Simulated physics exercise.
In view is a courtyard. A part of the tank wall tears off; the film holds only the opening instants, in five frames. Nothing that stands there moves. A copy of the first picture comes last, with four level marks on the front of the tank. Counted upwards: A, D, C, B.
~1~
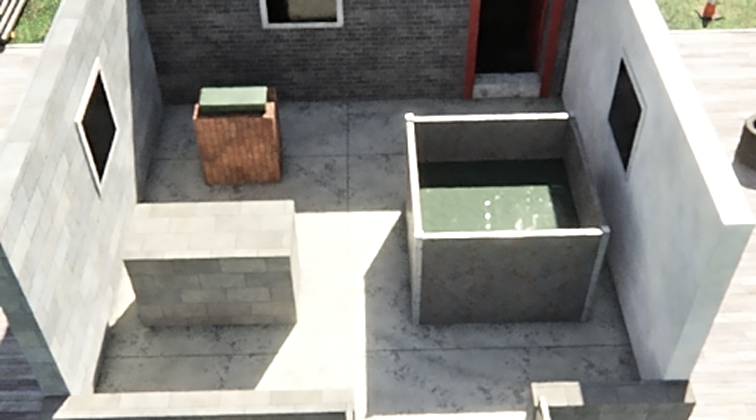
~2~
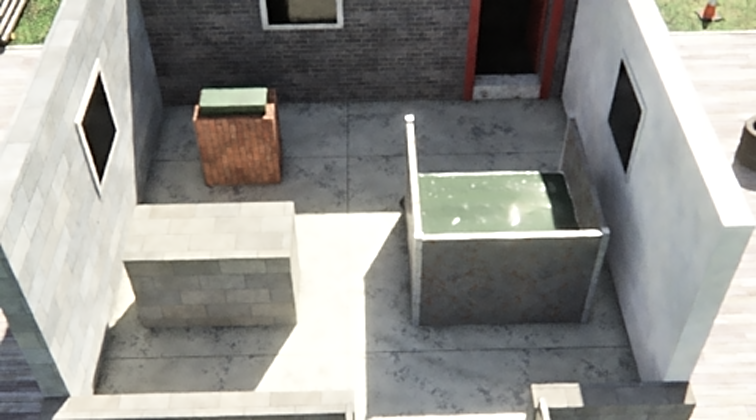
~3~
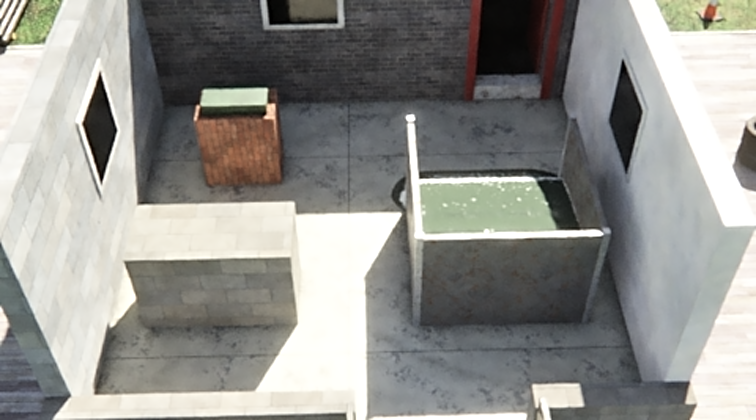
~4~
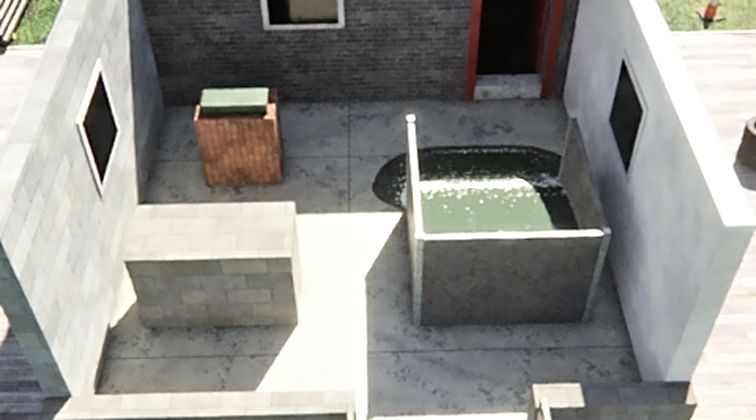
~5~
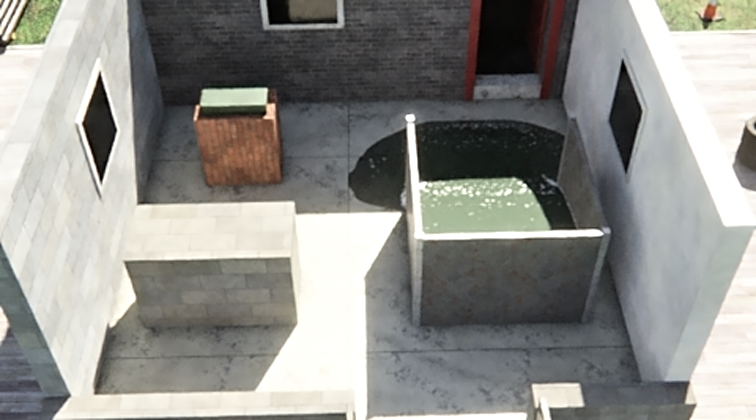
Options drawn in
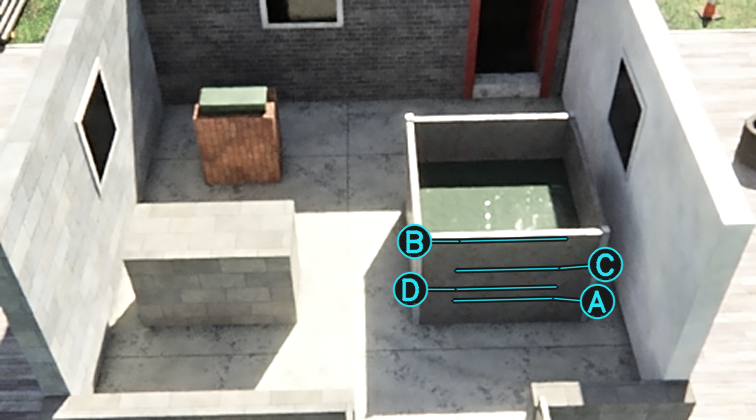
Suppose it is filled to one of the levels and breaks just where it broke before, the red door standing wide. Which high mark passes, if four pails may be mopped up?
It is A.
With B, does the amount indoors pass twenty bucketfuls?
Yes.
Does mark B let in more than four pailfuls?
Yes, it does.
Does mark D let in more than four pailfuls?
Yes, that goes wrong.
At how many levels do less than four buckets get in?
One.
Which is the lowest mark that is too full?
D.
On the marked copy, A at (503, 299); B at (512, 240); C at (508, 269); D at (505, 288); from the bottom up A, D, C, B.
Choosing A, a bucket or two gets in.
Choosing B, dozens of bucketfuls pour in.
Choosing C, dozens of bucketfuls pour in.
Choosing D, about 8 bucketfuls get in.
